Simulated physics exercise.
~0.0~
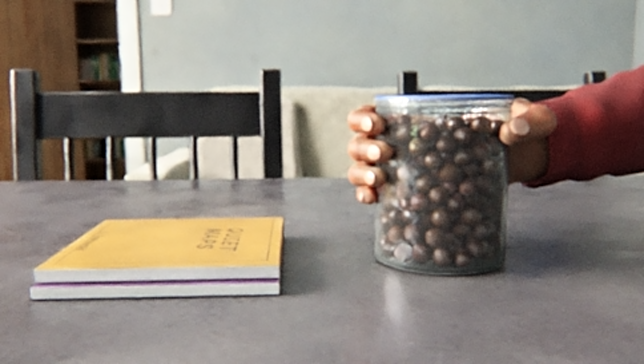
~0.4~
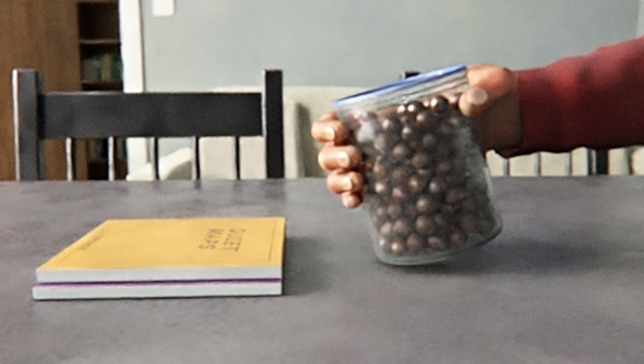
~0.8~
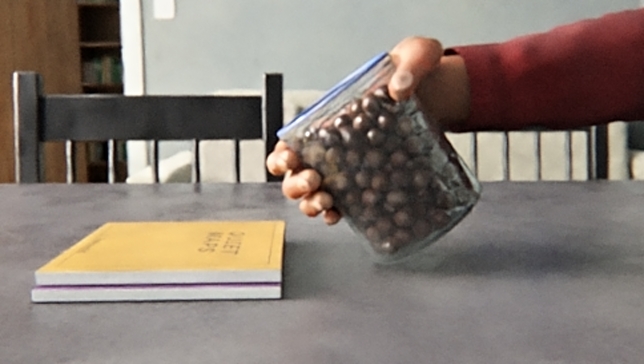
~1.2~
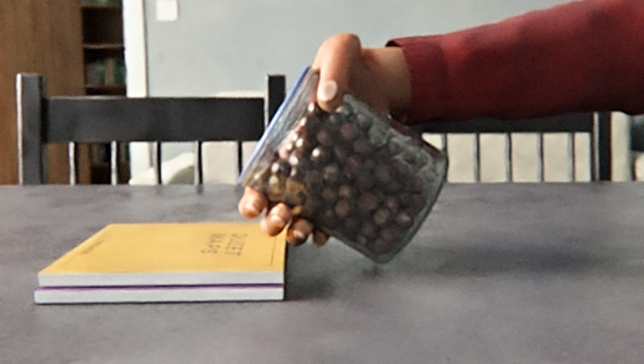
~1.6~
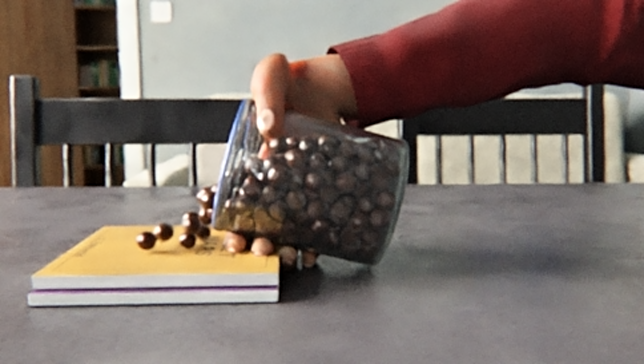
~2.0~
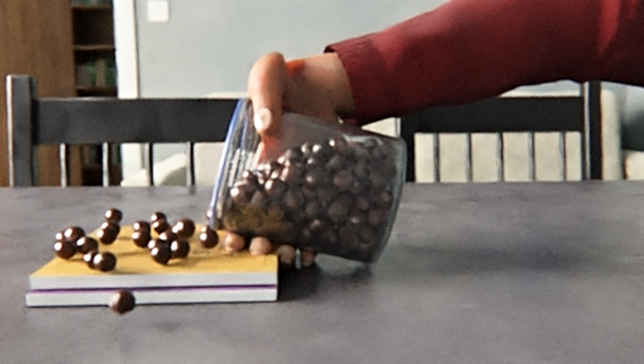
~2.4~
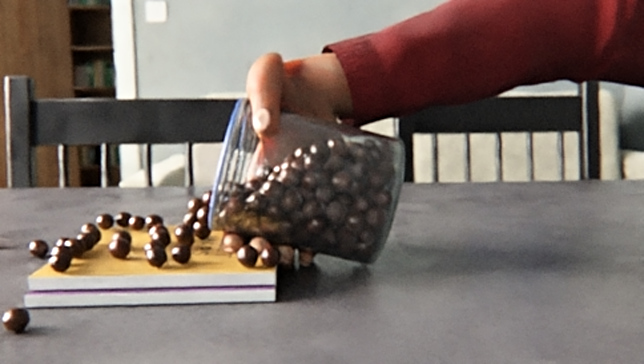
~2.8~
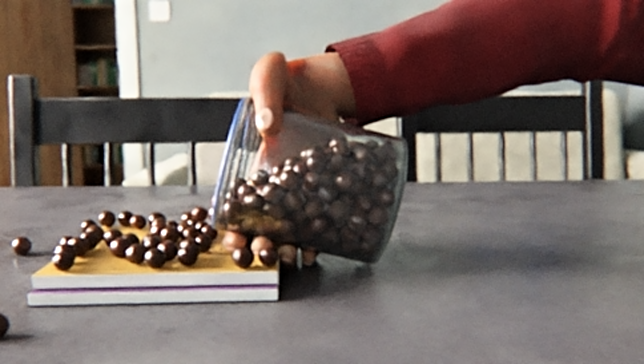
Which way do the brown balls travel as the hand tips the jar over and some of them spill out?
The brown balls travel to the left, with some spilling out of the jar's mouth and over the books.
